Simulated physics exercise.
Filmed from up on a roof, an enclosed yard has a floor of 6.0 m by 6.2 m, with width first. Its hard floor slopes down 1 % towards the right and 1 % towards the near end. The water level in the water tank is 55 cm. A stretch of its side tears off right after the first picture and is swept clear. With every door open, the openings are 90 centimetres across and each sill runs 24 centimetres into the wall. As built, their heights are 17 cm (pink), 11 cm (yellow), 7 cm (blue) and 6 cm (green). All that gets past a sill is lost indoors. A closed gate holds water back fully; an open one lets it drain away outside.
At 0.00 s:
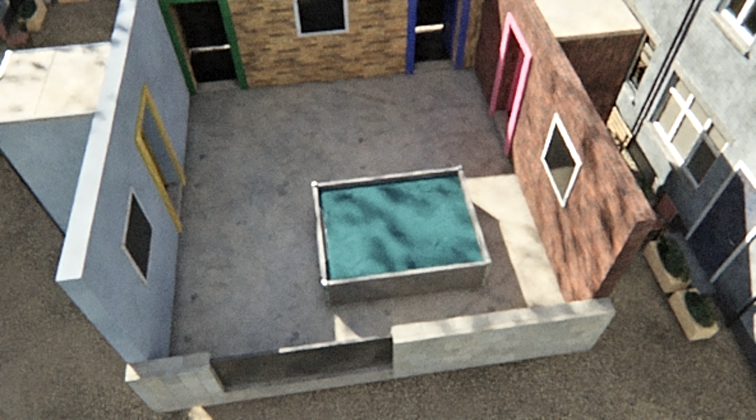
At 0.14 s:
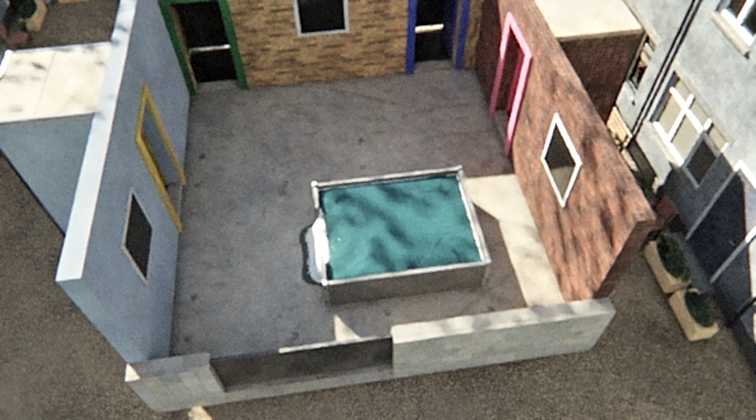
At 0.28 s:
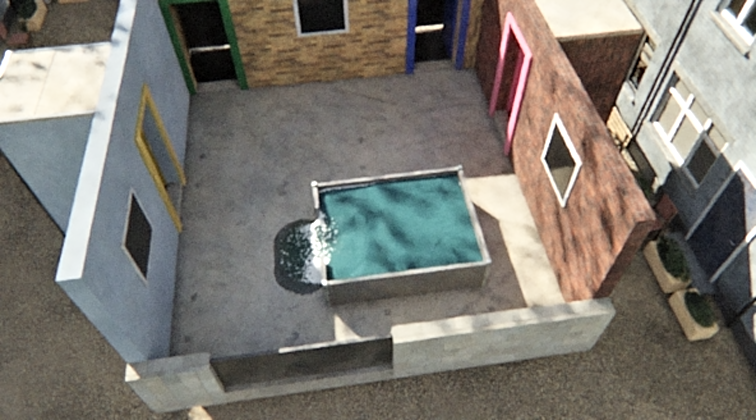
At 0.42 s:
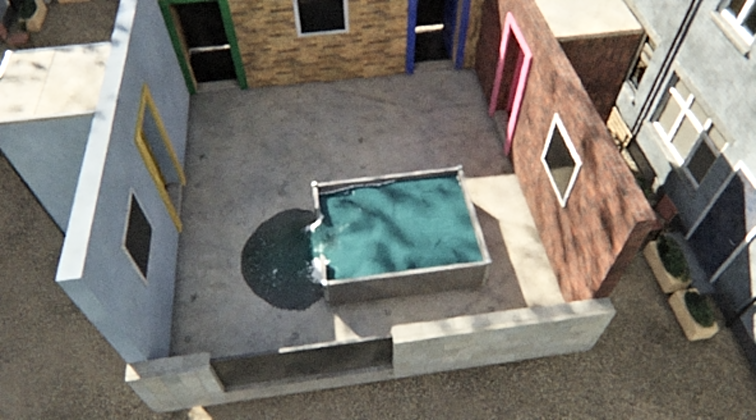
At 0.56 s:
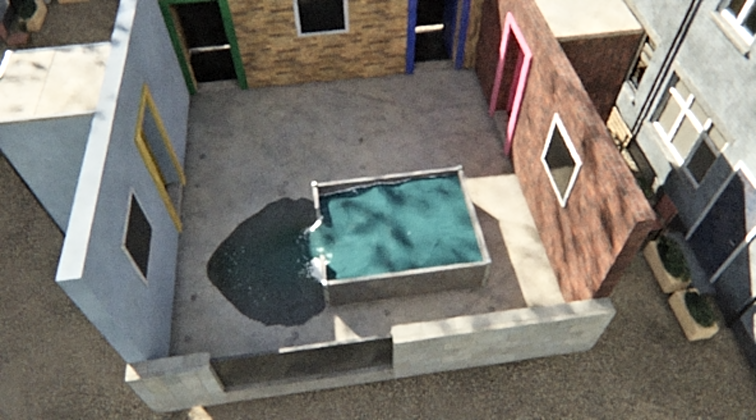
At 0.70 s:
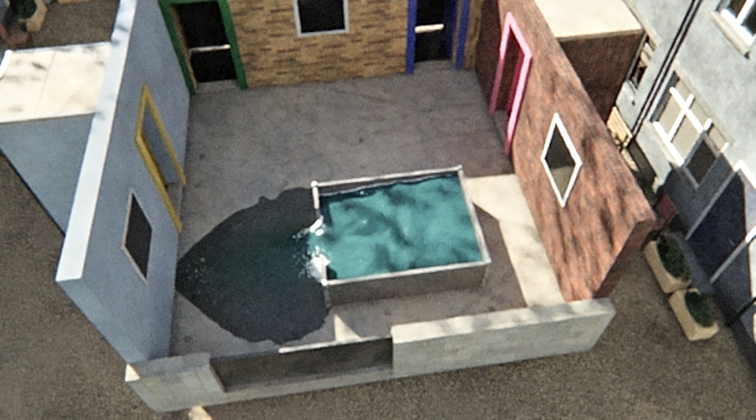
A walled yard held a tank of still green-blue water until its left side burst open, and water gushed out across the grey floor, spreading leftward in a dark, widening pool toward the blue-grey wall.
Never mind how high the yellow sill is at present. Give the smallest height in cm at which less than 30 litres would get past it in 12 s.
Close to 12 cm is just enough.
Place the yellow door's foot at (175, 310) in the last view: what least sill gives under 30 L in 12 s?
Minimum: Close to 18 cm.
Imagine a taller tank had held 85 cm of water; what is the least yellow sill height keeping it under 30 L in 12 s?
In that case, roughly 21 cm.
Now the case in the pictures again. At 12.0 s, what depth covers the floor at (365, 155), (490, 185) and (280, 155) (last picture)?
The three readings, in order, are 4, 11 and 3 cm.
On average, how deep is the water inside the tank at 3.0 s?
The mean depth is about 31 cm.
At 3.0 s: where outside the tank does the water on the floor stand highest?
Near pixel (168, 384).
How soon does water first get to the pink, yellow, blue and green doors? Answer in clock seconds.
Arrival: Pink 7.5 s, yellow 1.3 s, blue 6.0 s, green 2.8 s.
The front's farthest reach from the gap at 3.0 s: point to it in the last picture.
Lab note: Front tip approx. (191, 95).
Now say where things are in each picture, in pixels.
Still water, 55 cm deep, in the water tank at (397, 224); the yellow door at (164, 166) is dry, in the first picture.
The front is at (309, 278), 0.3 m from the gap at (324, 246); 0.2 m2 of floor is wet, 55 cm left at the back, in the second picture.
The front is at (283, 278), 0.7 m from the gap at (324, 247); 0.8 m2 of floor is wet, 55 cm left at the back, in the third picture.
Water pours out at (324, 248) and has run 1.2 m, to (248, 273); about 6 cm deep outside, 55 cm at the back, in the fourth picture.
The front is at (214, 274), 1.8 m from the gap at (324, 247); 2.7 m2 of floor is wet, 55 cm left at the back, in the fifth picture.
The gap is at (324, 247), the front 2.4 m out at (176, 275); the back of the water tank holds 55 cm; 0.9 m in a straight line remain to the yellow door at (164, 166), in the sixth picture.
After 1.4 s water covers 20 % of the floor, deepest (28 cm) near (311, 250); 13 cm at the yellow door, 0 litres in over its 11 cm sill.
After 3.0 s water covers 35 % of the floor, deepest (30 cm) near (168, 384); 16 cm at the yellow door, 26 litres in over its 11 cm sill.
After 12.0 s water covers 95 % of the floor, deepest (13 cm) near (519, 191); 4 cm at the yellow door, 37 litres in over its 11 cm sill.
At the yellow door as built, the water arrived by 1.3 s and peaked near 18 cm at 2.4 s.
With a sill of 10.5 cm, 43 litres would have come in within the 12 s; with 14 cm, 15 litres. So under 30 litres takes about 12 cm.
